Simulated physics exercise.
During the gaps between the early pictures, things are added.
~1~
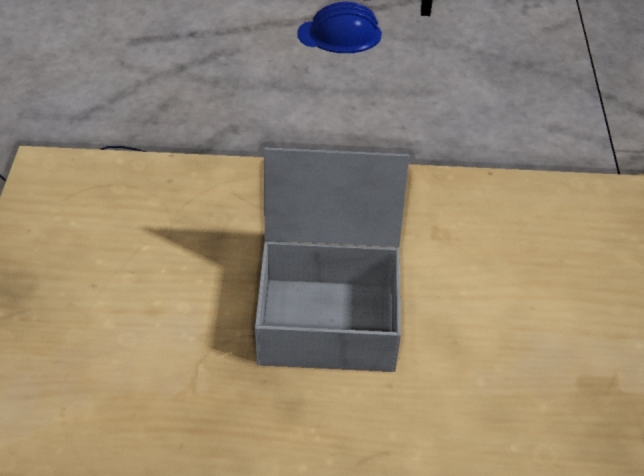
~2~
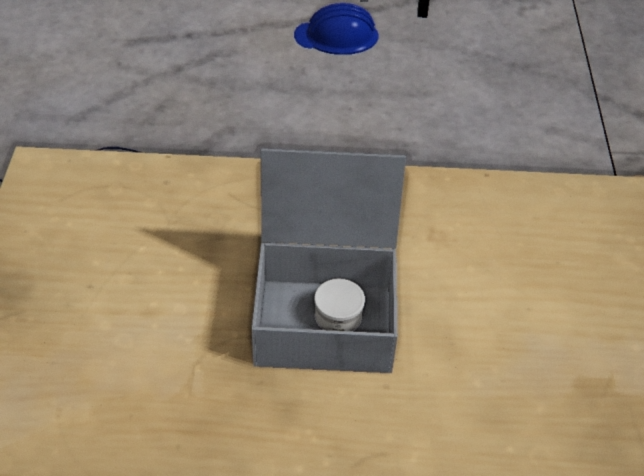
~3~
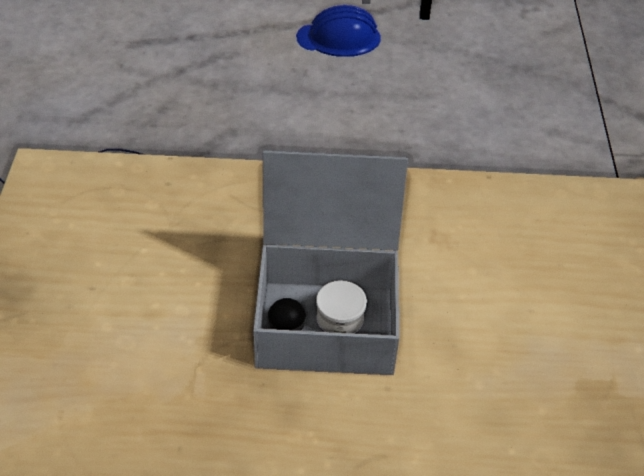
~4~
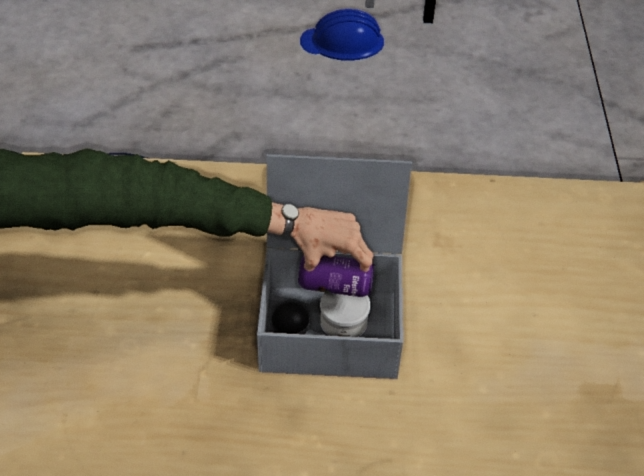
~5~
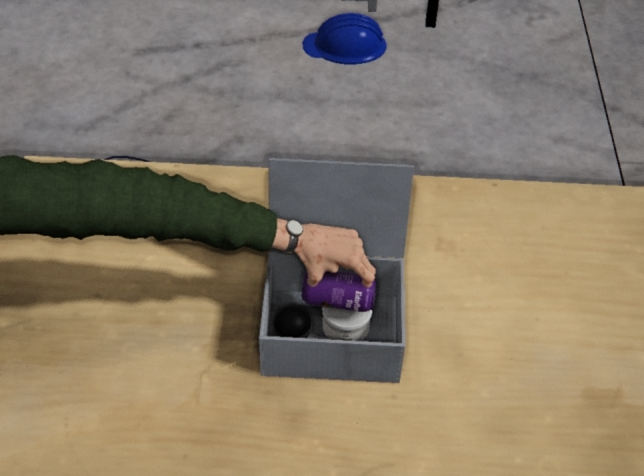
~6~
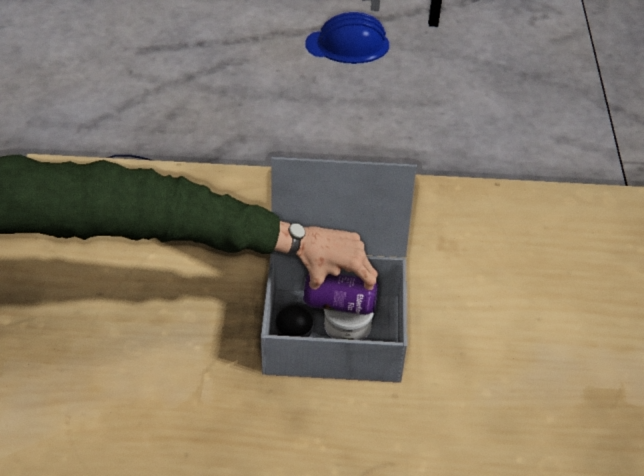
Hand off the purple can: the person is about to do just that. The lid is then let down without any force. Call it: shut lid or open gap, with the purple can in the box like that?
Open gap.
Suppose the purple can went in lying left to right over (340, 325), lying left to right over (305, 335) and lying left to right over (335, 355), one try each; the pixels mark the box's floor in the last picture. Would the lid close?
The lid is kept from lowering the first try, lowers completely the second try and lowers completely the third try.
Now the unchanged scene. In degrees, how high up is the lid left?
The lid sits around 25° above the rim.
Then, 1.00 s later than the last frame, lid starting down; purple can moved about its own width near (349, 280); black ball moved a little.
Then, 1.60 s later than the last frame, lid 54° above the rim; purple can moved about its own width near (349, 280); black ball moved a little.
When it is over, lid 25° above the rim; moved from the start, purple can; the other 2 as before. End places, in pixels of the last picture, purple can near (349, 279).
